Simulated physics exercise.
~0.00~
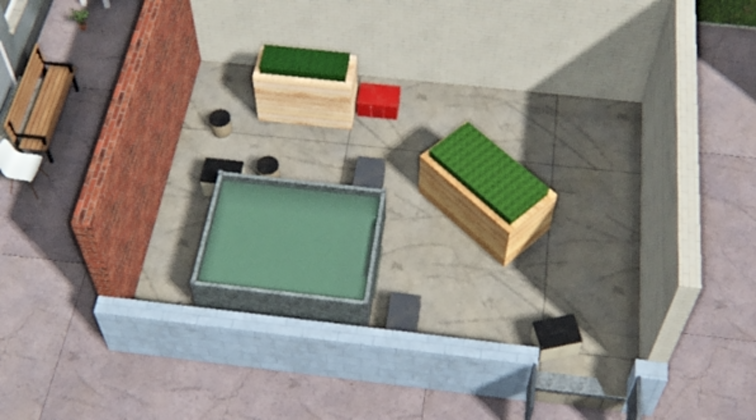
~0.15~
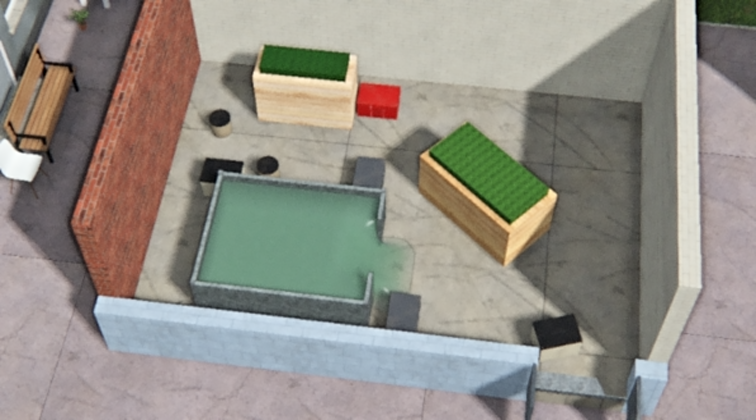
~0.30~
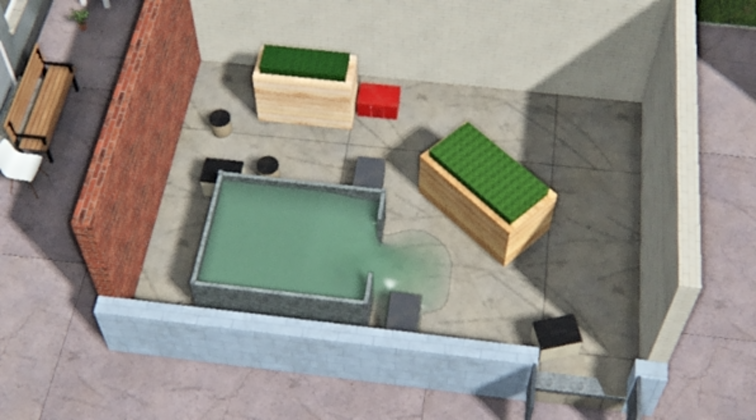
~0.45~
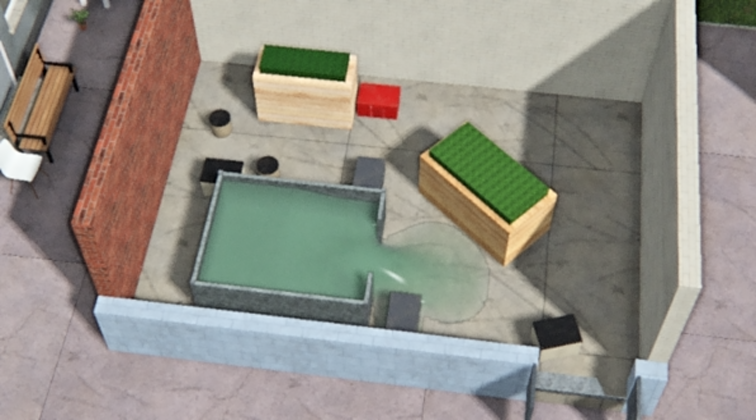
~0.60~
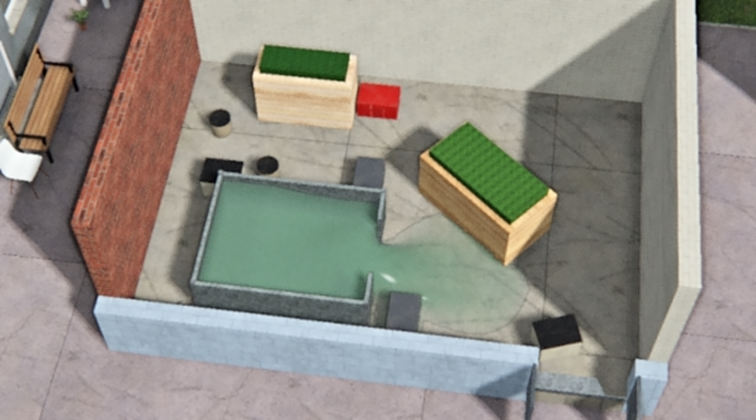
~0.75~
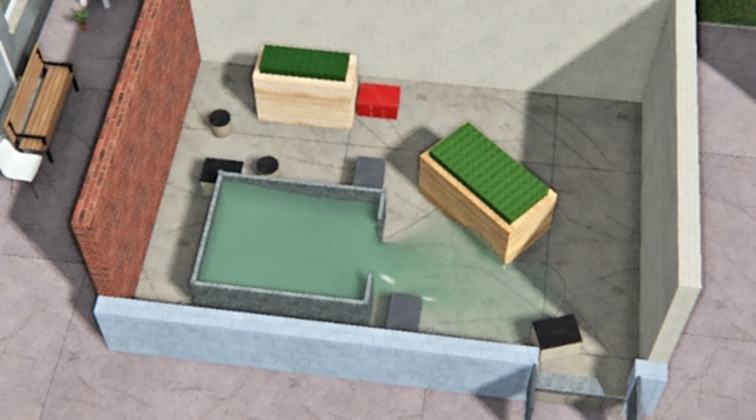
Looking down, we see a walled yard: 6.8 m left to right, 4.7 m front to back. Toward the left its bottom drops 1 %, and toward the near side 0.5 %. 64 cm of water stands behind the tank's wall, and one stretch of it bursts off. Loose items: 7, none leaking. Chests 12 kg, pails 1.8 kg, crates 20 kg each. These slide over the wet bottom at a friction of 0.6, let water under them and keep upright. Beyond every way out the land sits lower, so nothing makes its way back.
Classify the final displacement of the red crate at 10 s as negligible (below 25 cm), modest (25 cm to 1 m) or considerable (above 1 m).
Negligible.
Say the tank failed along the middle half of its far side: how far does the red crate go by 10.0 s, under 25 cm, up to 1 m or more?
From there, the red crate gets swept far.
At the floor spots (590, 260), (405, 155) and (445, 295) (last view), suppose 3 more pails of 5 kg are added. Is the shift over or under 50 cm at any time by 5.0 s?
Going through them in the order asked, they come out clear of the mark, shy of the mark and clear of the mark.
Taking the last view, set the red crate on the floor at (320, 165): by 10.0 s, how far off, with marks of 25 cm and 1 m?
As it turns out, it barely budges.
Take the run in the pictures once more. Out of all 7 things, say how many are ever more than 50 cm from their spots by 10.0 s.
The count comes to 2.
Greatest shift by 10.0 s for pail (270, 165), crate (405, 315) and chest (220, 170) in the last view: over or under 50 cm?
Taking them in order: Exceeded, fell shy and fell shy.
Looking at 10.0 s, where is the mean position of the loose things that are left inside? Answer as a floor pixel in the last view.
Close to pixel (300, 176).
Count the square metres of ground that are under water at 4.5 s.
Around 22 m2 of it.
After 2.0 s the red crate is near (379, 95), 0.0 m from its start, aground; 0 of 7 are out; 1 afloat.
After 4.5 s the red crate is near (379, 95), 0.0 m from its start, aground; 1 of 7 are out; 0 afloat.
After 7.0 s the red crate is near (379, 95), 0.0 m from its start, aground; 1 of 7 are out; 0 afloat.
After 10.0 s the red crate is near (379, 95), 0.0 m from its start, aground; 1 of 7 are out; 2 afloat.
